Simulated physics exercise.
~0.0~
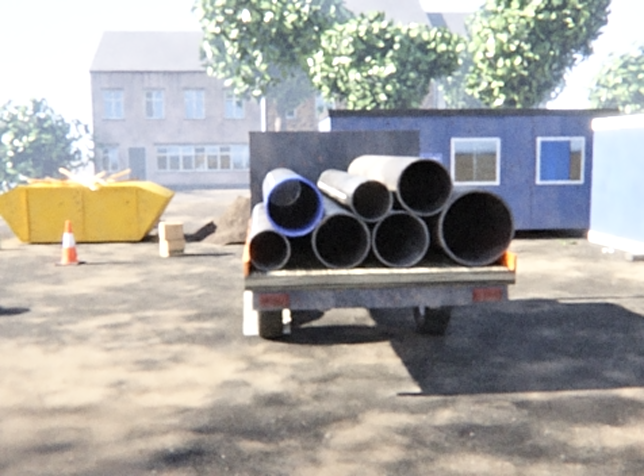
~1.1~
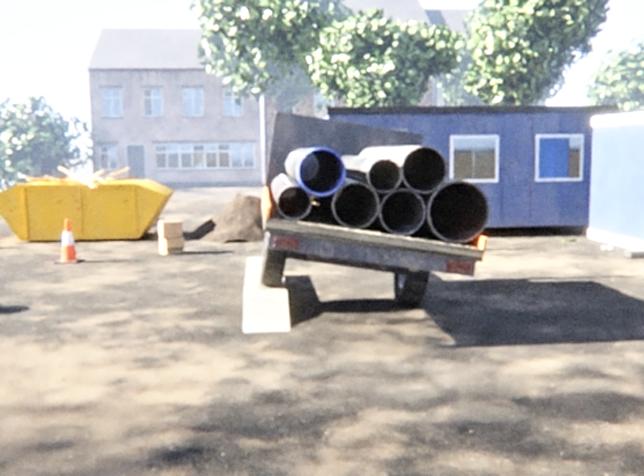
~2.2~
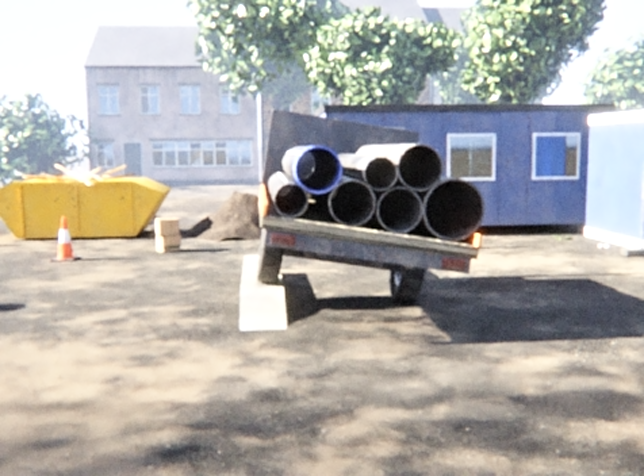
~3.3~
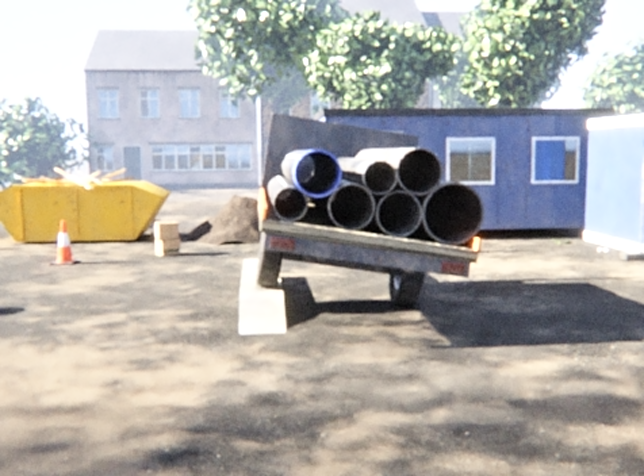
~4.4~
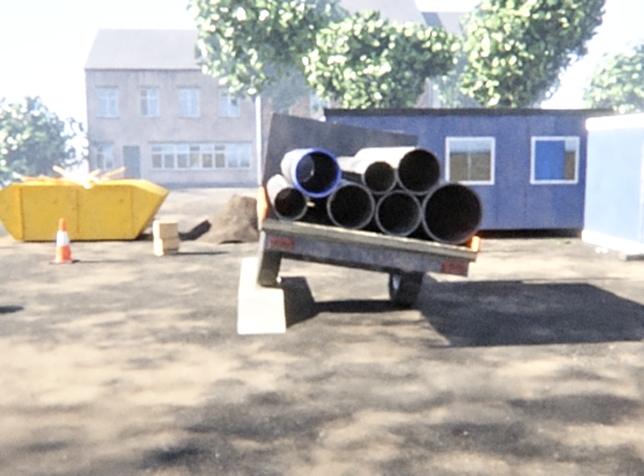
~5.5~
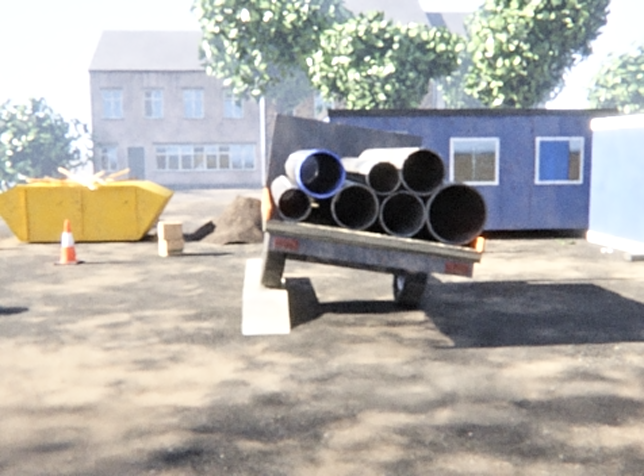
A trailer of loose pipes tilts with one wheel on a slab, keeping its load.
